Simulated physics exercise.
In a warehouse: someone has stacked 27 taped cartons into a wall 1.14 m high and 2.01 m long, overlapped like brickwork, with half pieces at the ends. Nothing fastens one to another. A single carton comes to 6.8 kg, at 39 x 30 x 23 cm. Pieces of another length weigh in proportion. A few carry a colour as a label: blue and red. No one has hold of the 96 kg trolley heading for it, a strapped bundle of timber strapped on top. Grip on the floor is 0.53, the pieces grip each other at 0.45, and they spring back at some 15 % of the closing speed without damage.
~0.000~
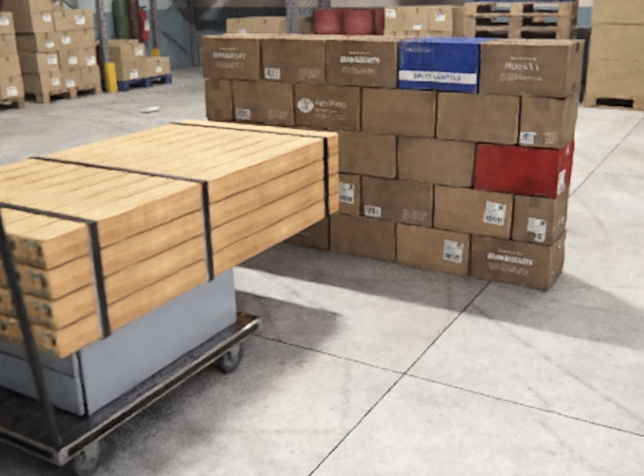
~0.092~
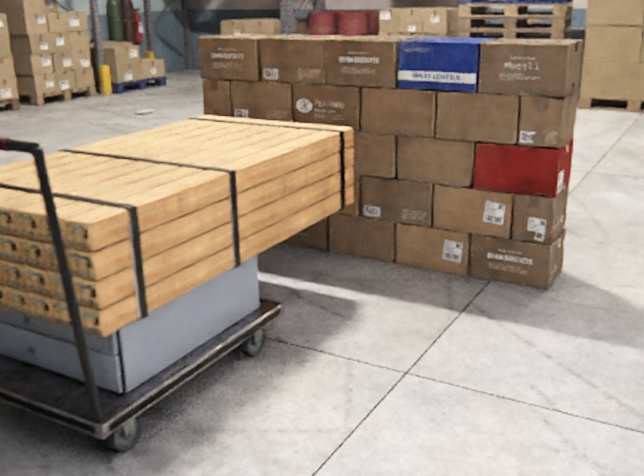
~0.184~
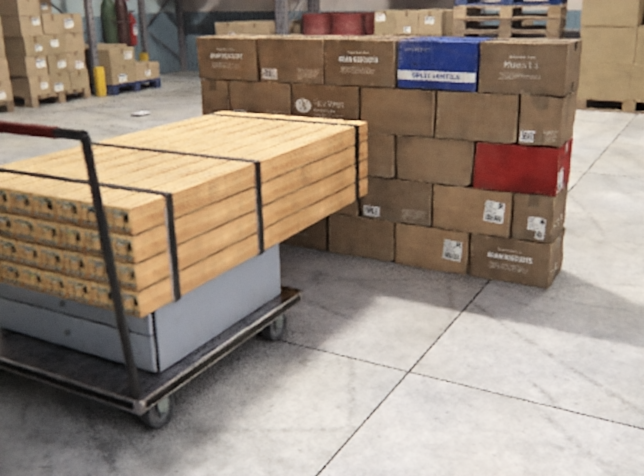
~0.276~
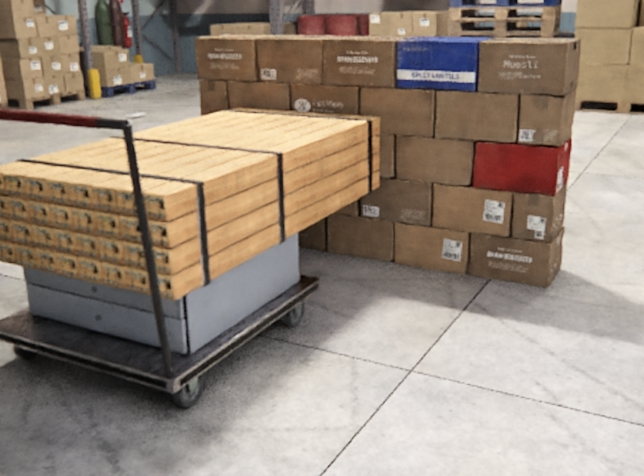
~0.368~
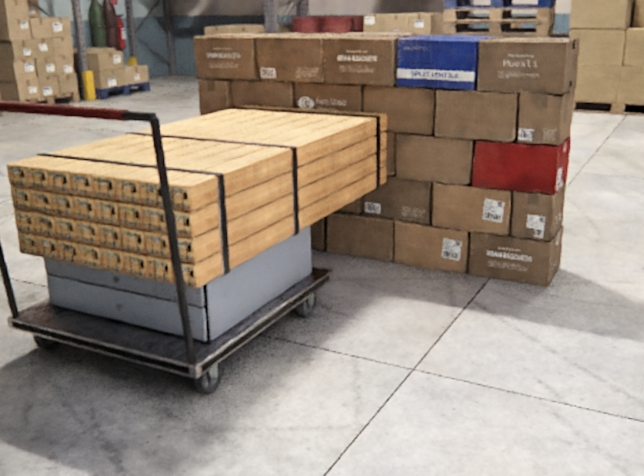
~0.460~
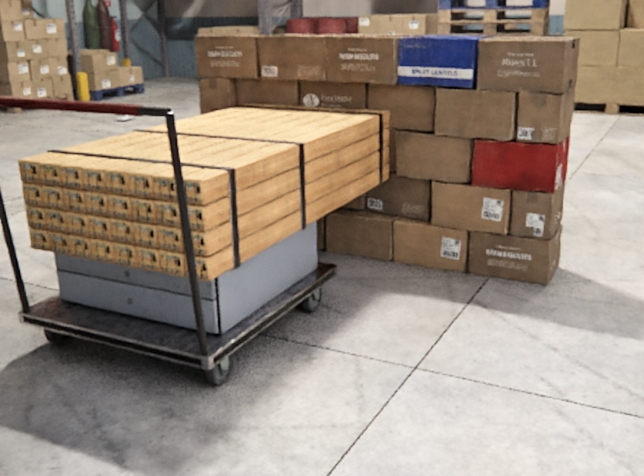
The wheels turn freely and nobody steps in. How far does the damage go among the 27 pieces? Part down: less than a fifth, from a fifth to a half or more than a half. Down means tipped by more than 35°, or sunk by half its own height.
It comes to upwards of a half.
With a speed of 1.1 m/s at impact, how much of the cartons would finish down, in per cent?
In that case about 0 per cent.
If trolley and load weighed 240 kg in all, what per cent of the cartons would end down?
Then about 70 per cent.
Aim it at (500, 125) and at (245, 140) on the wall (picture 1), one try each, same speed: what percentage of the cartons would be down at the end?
About 30 then 60 per cent.
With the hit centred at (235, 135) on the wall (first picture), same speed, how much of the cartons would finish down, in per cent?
In that case about 60 per cent.
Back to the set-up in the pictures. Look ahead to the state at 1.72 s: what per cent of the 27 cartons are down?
65 per cent by then.
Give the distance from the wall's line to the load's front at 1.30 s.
Some 15 cm beyond.
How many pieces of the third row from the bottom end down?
The count is 4.
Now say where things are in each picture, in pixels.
In the first frame (places mark the middle of the side facing us; the camera moves round a little), load (333, 160) 50 cm short of the wall; red carton (516, 171); blue carton (437, 67); nothing disturbed.
The second frame shows load (348, 153) 35 cm short of the wall; blue carton (436, 66).
The third frame shows load (363, 146) 20 cm short of the wall; blue carton (436, 66).
The fourth frame shows load (375, 140) 58 mm short of the wall; blue carton (435, 65).
The fifth frame shows load (383, 136) 45 mm into the wall's line; blue carton (435, 64); 9 disturbed, none down.
The sixth frame shows load (386, 134) 10 cm into the wall's line; blue carton (435, 62) shifted 34 mm; red carton (513, 166); 15 disturbed, none down.
After 1.30 s, load 17 cm past the wall's line, stopped; none of the 27 cartons down, 18 disturbed; blue carton leaning 24°.
After 1.72 s, load 17 cm past the wall's line, stopped; 18 of the 27 cartons down; blue carton leaning 72°, 54 cm lower.
At rest (3.3 s), load 17 cm past the wall's line, stopped; 18 of the 27 cartons down; blue carton on its side; red carton unmoved. That is 67 per cent. As the last picture would show them, middles, blue carton near (596, 173), red carton near (522, 160).
